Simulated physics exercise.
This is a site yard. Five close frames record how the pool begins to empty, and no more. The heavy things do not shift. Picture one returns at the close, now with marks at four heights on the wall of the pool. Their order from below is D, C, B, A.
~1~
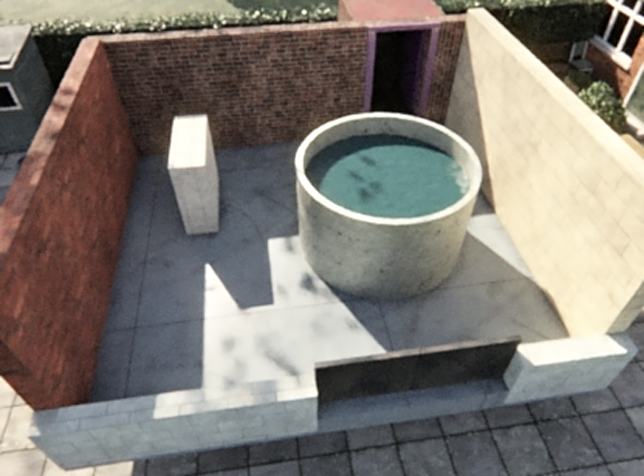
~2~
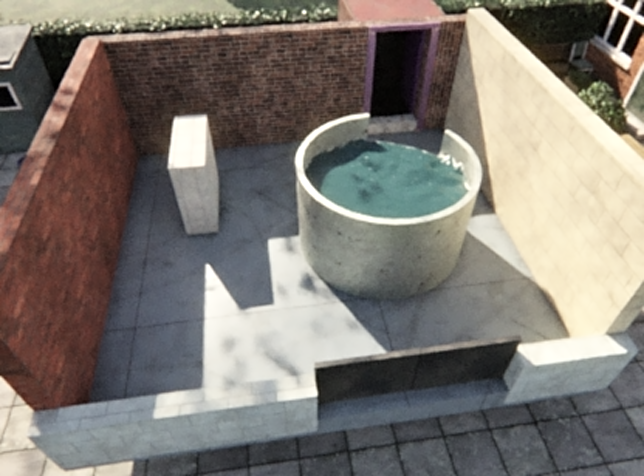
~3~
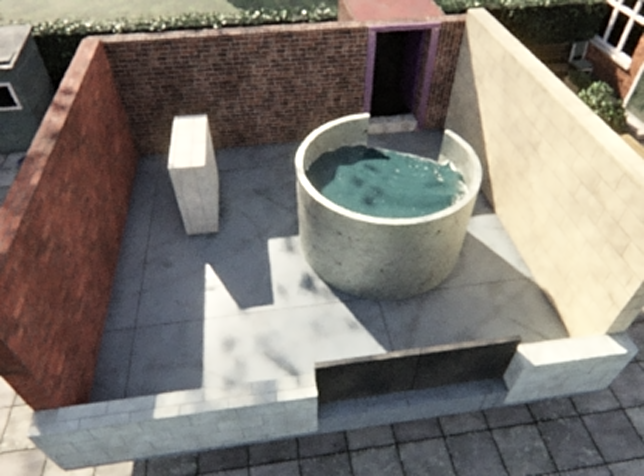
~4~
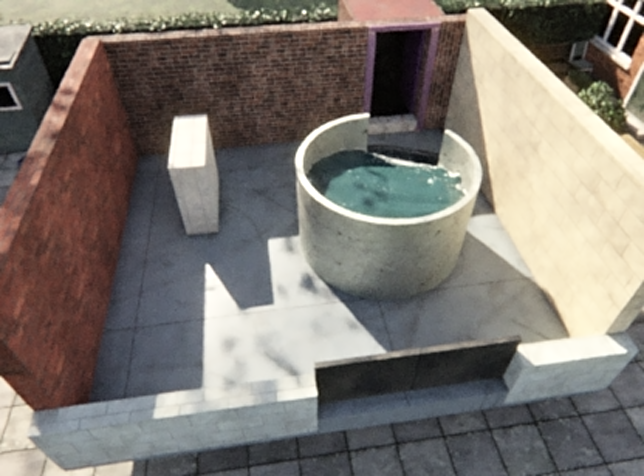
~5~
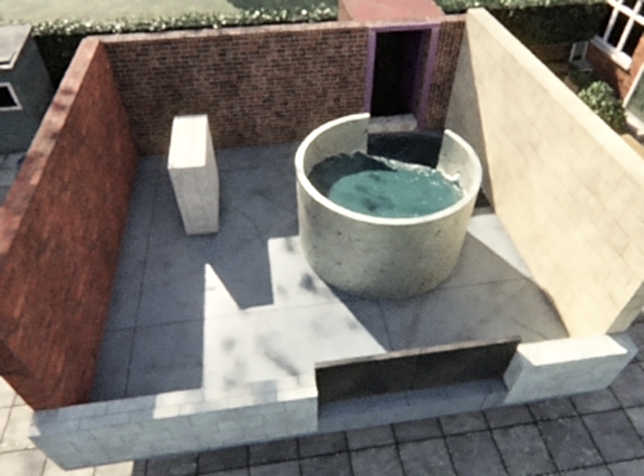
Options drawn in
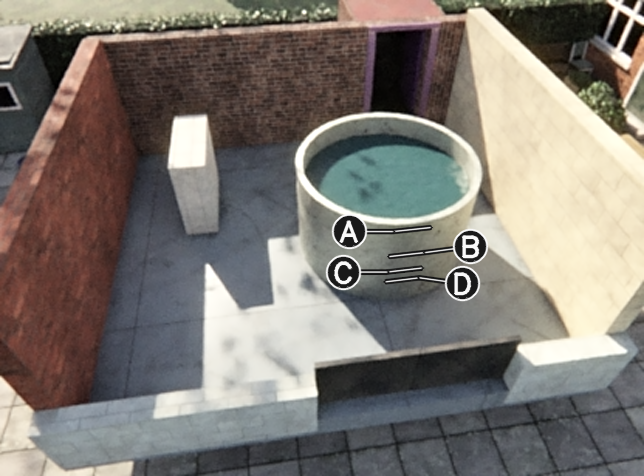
A round, pale concrete pool of teal water stands right of centre in a paved site yard, seen from above at a fixed angle. A red brick wall rises on the left, a cream one on the right and a brown one behind with a purple-edged doorway, near a pale upright block. The pool's back rim opens, and the rippling water inside sinks somewhat as the camera stays still.
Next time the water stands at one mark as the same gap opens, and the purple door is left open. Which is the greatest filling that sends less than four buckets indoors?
Take D.
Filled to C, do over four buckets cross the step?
Yes, that goes wrong.
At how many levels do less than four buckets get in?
One of the four.
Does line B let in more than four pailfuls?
Yes, that goes wrong.
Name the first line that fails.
C it is.
On the marked copy, A at (411, 229); B at (407, 254); C at (404, 270); D at (402, 279); from the bottom up D, C, B, A.
Choosing A, dozens of bucketfuls pour in.
Choosing B, dozens of bucketfuls pour in.
Choosing C, about 10 bucketfuls get in.
Choosing D, a bucket or two gets in.
